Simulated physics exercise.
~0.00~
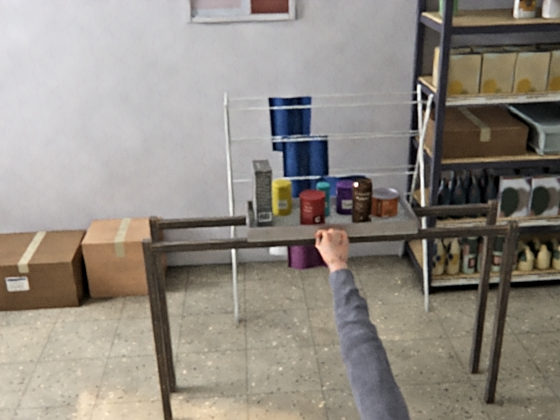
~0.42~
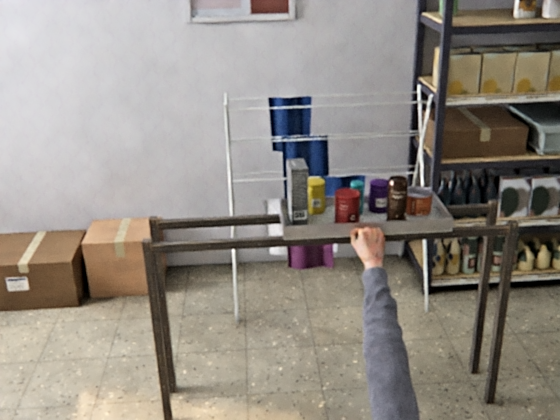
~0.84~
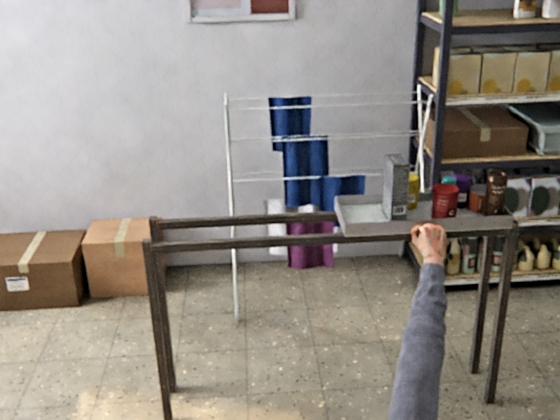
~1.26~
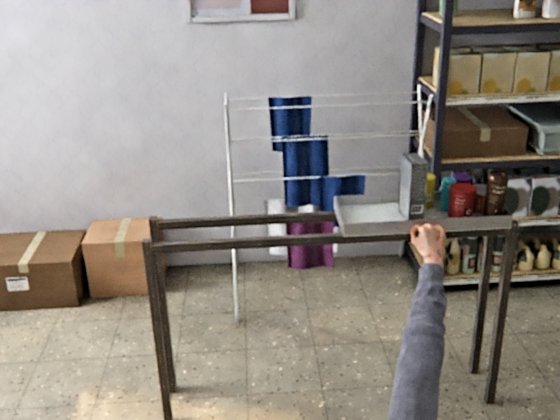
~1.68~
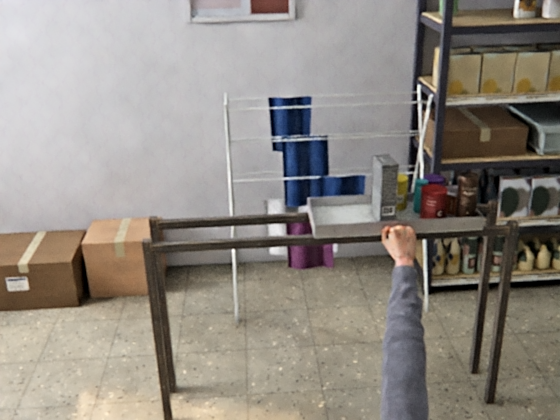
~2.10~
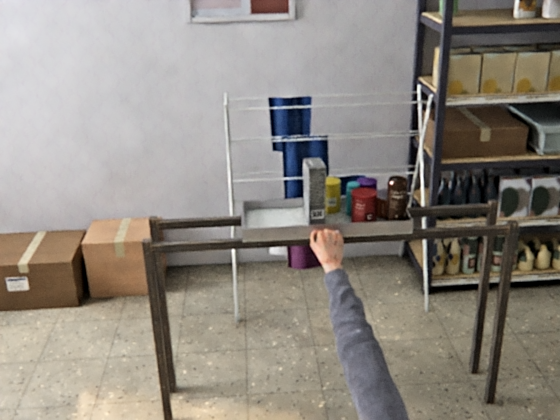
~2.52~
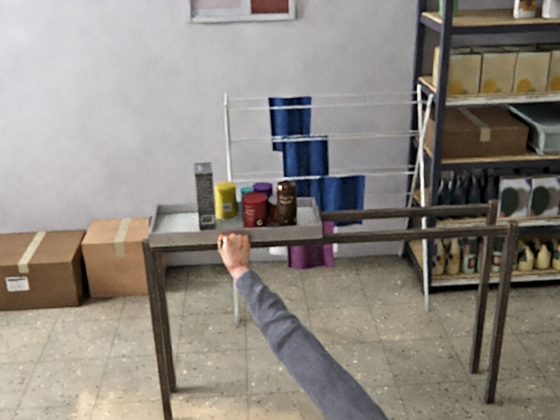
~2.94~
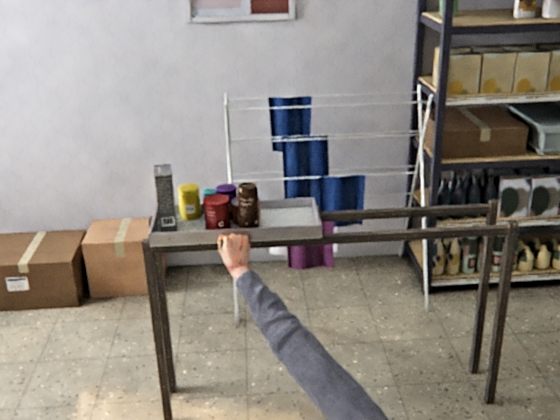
A hand slides a tray of containers right, then left, leaving them all standing.
